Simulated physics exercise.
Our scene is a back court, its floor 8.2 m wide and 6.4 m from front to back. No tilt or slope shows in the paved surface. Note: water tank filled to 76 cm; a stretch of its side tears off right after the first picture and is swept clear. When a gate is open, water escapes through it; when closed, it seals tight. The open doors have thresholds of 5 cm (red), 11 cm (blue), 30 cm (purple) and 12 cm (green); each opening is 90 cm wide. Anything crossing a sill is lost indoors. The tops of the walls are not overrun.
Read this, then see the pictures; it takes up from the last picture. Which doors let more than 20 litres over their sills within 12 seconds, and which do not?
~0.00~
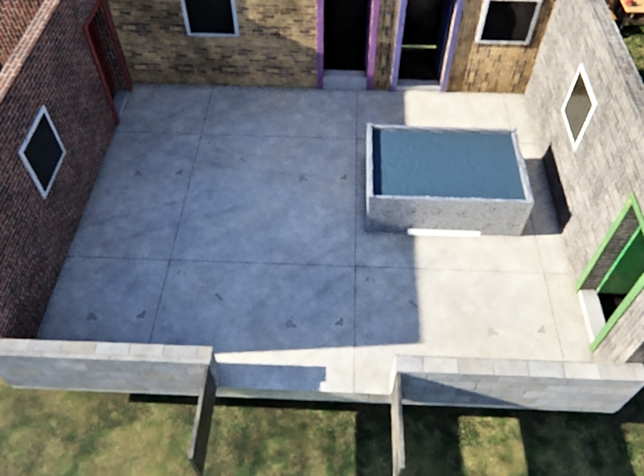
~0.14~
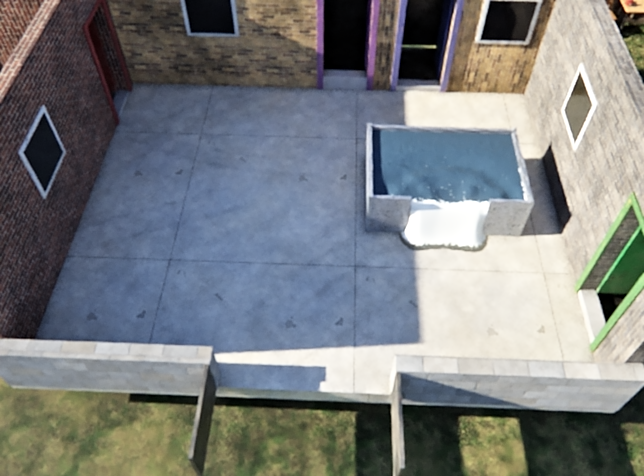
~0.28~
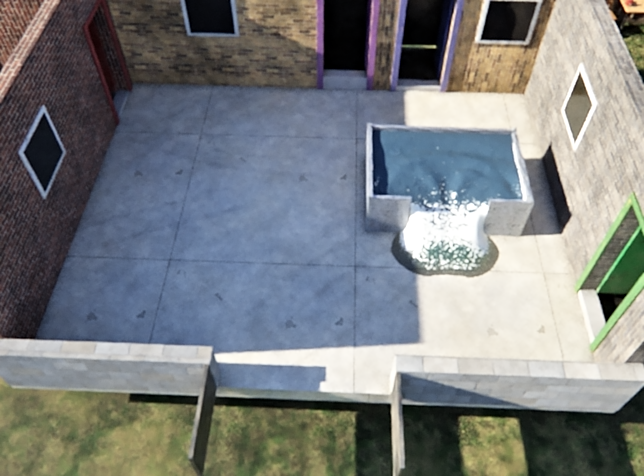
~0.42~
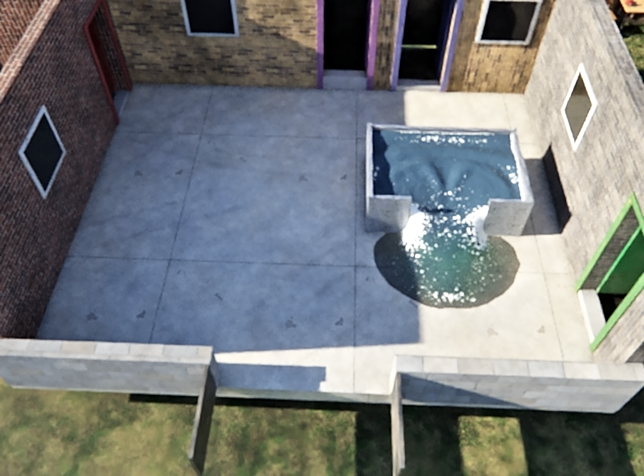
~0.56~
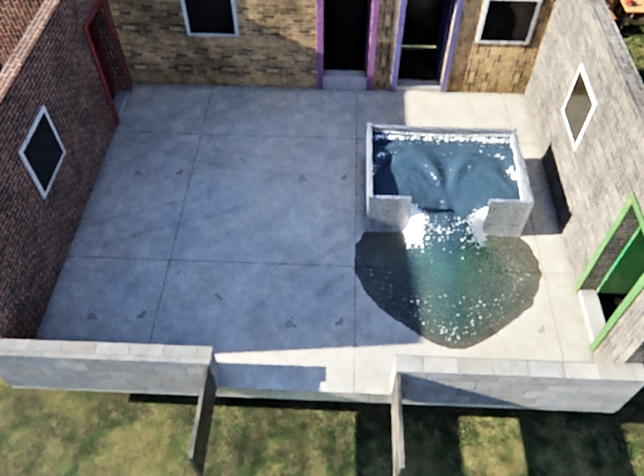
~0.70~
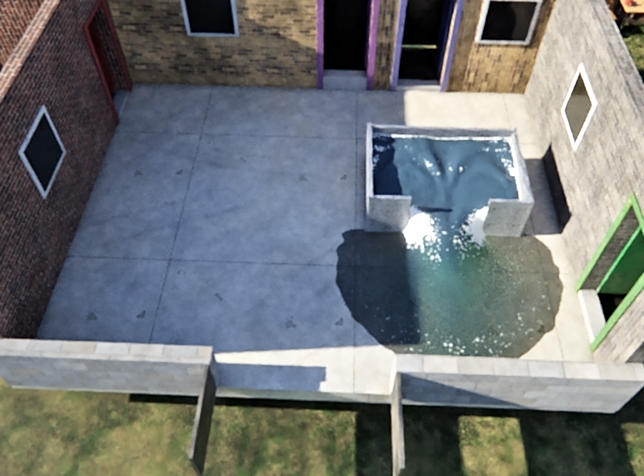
The red door lets in less than the cap. The blue door lets in less than the cap. The purple door lets in less than the cap. The green door lets in more than the cap.
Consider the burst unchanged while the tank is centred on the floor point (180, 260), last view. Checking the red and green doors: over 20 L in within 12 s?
Red: Too much; green: Within limit.
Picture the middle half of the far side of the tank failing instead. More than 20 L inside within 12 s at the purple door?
Well, at purple it would be too little.
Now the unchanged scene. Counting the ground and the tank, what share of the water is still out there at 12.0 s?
Still there: Roughly 68 %.
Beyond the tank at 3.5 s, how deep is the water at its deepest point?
Roughly 25 cm.
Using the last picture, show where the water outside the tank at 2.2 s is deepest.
In the last picture, around (547, 384).
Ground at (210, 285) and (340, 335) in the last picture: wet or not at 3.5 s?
Untouched, soaked.
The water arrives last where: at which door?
The red one.
After 1.4 s water covers 20 % of the floor and is deepest (46 cm) near (600, 386); red door not reached, blue door not reached, purple door not reached, green door 9 cm at the sill, 0 L in.
After 2.2 s water covers 25 % of the floor and is deepest (41 cm) near (547, 384); red door not reached, blue door not reached, purple door not reached, green door 23 cm at the sill, 12 L in.
After 3.5 s water covers 30 % of the floor and is deepest (25 cm) near (560, 384); red door not reached, blue door not reached, purple door not reached, green door 19 cm at the sill, 50 L in.
After 7.0 s water covers 60 % of the floor and is deepest (16 cm) near (524, 97); red door not reached, blue door 5 cm at the sill, 0 L in, purple door 2 cm at the sill, 0 L in, green door 12 cm at the sill, 94 L in.
After 12.0 s water covers 95 % of the floor and is deepest (8 cm) near (527, 108); red door 4 cm at the sill, 0 L in, blue door 4 cm at the sill, 0 L in, purple door 3 cm at the sill, 0 L in, green door 5 cm at the sill, 94 L in.
